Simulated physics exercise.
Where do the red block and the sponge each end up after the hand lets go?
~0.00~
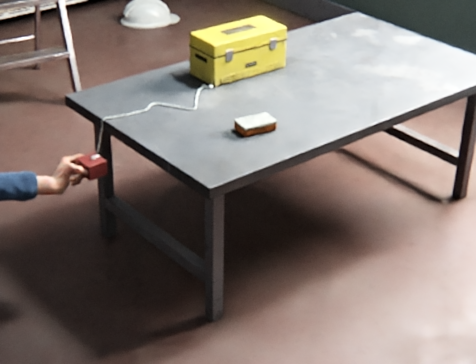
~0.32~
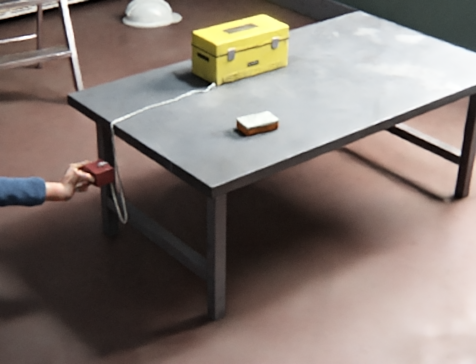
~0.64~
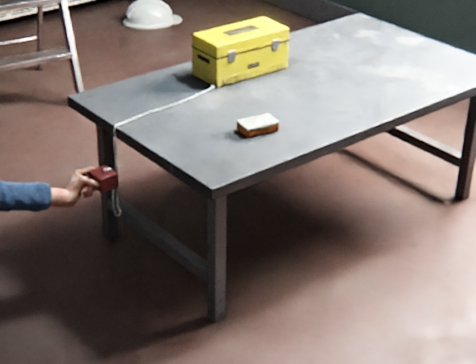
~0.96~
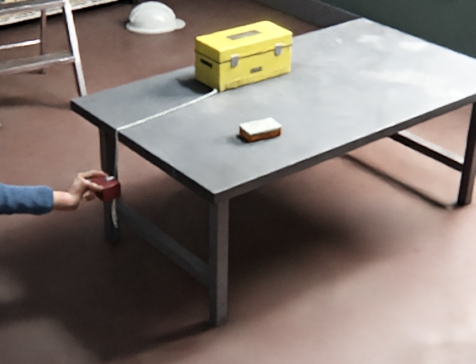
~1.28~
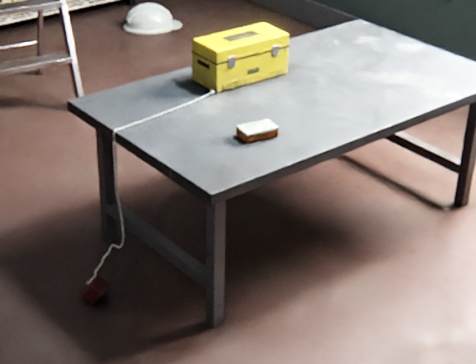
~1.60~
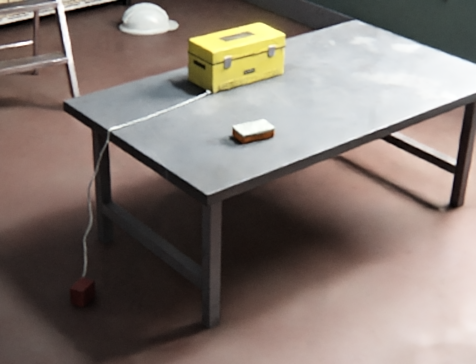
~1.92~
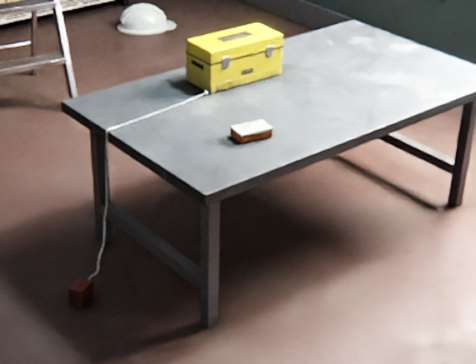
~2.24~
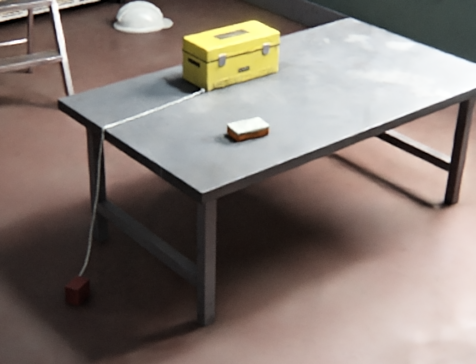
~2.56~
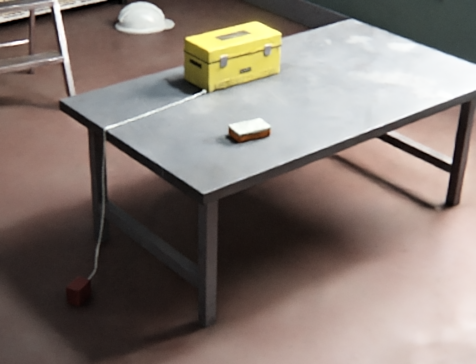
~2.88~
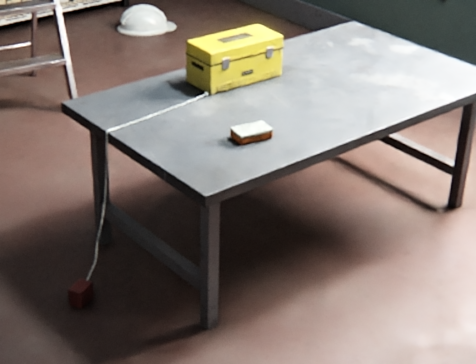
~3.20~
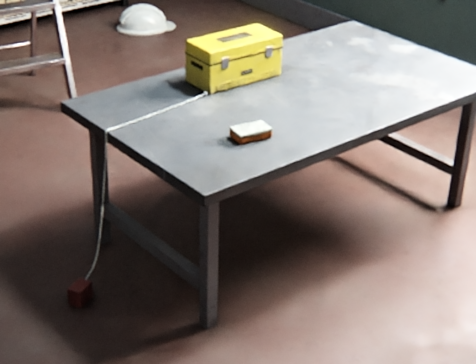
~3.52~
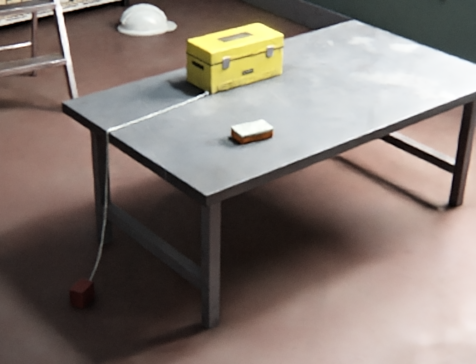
The red block drops past the end of the workbench and ends up on the floor, still on its string. The sponge stays in its place on the bench top.
